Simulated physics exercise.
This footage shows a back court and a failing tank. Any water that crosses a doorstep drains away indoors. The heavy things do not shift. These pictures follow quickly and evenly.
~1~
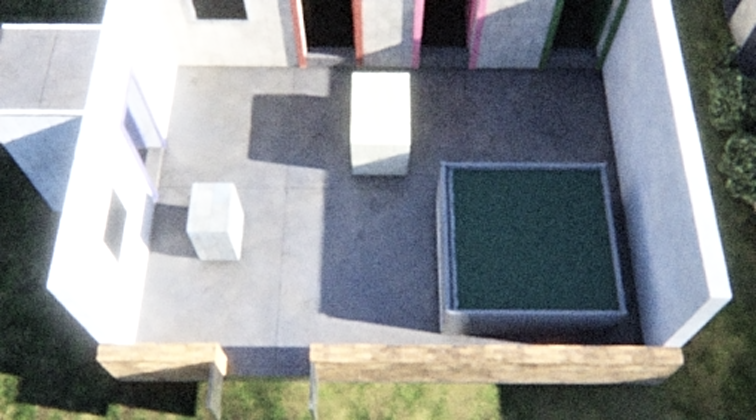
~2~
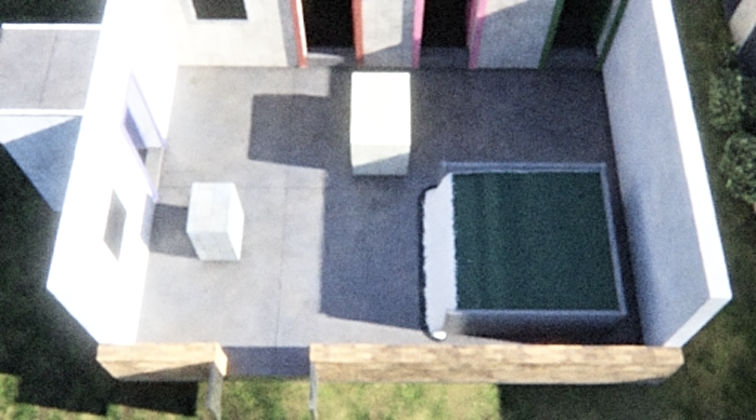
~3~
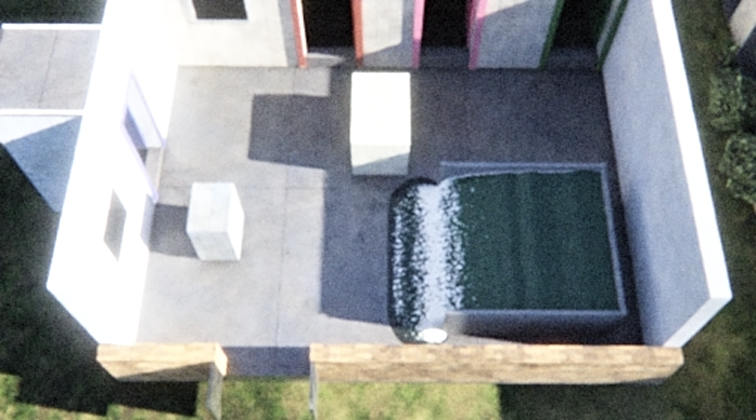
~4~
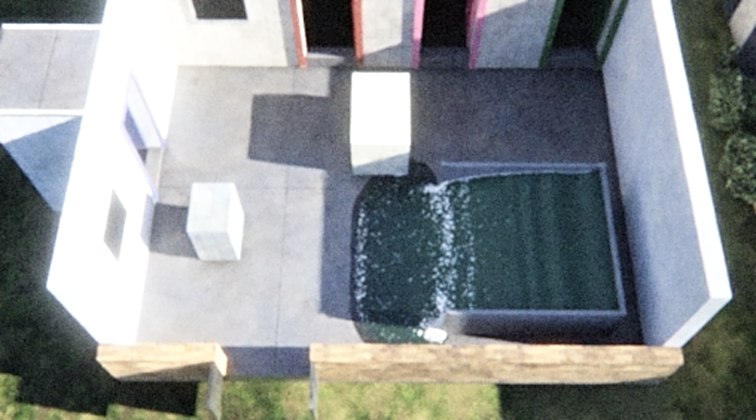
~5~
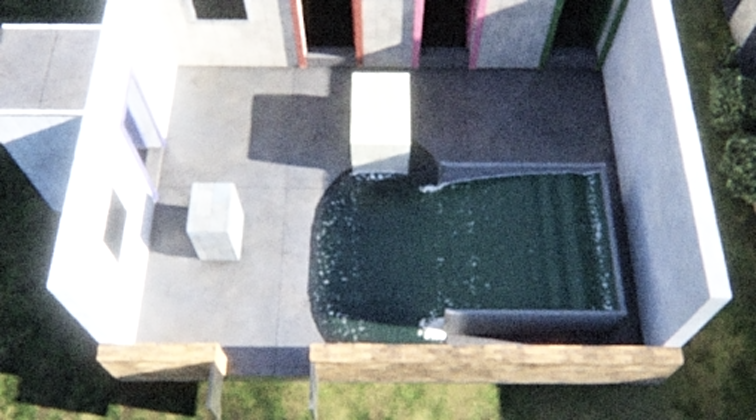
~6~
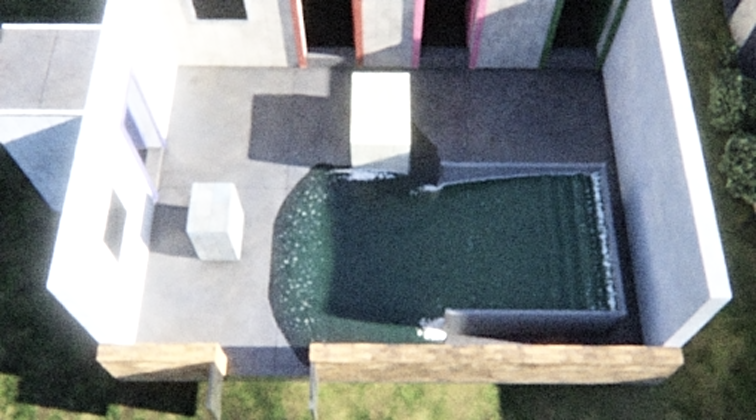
Dark green water lies still in an open rectangular tank at the right of a grey, white-walled back court, seen from high above. Two pale blocks stand left of it, below dark openings edged in red, pink and green. The tank's left side gives way and water pours out leftward, foaming white, spreading around the taller block's base and across the paving, while the camera stays still.
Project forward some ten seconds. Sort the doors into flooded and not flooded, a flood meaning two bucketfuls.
Sorted: Green door - not flooded; pink door - not flooded; blue door - flooded; red door - not flooded.
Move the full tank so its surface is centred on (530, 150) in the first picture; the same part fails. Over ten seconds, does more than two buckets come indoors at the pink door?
As far as I can tell, pink gets swamped.
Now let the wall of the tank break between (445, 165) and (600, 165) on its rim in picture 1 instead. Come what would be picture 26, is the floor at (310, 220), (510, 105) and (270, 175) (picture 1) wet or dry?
Going in your order, I'd say still bare, then drenched, then drenched.
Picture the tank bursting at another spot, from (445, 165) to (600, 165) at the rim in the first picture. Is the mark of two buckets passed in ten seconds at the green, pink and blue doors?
The green door tops the limit, the pink door tops the limit and the blue door tops the limit.
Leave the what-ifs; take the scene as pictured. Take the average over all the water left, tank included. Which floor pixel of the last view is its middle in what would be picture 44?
Roughly (331, 196) in the last picture.
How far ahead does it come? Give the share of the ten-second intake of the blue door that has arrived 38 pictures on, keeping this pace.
I make it 85 per cent.
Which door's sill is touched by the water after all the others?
Answer - the green door.
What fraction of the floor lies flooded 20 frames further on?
Close to 65 percent, by my reckoning.
A moment on, water covers 50 % of the floor; the green door not reached, the pink door not reached, the blue door wet at the sill, nothing in, the red door not reached.
Next, water covers 60 % of the floor; the green door not reached, the pink door wet at the sill, nothing in, the blue door over two buckets in, the red door not reached.
Then, water covers 65 % of the floor; the green door not reached, the pink door wet at the sill, nothing in, the blue door far over two buckets in, the red door wet at the sill, nothing in.
Later, water covers 90 % of the floor; the green door wet at the sill, nothing in, the pink door wet at the sill, nothing in, the blue door far over two buckets in, the red door wet at the sill, nothing in.
In the end, water covers 95 % of the floor; the green door wet at the sill, nothing in, the pink door wet at the sill, nothing in, the blue door far over two buckets in, the red door wet at the sill, nothing in.
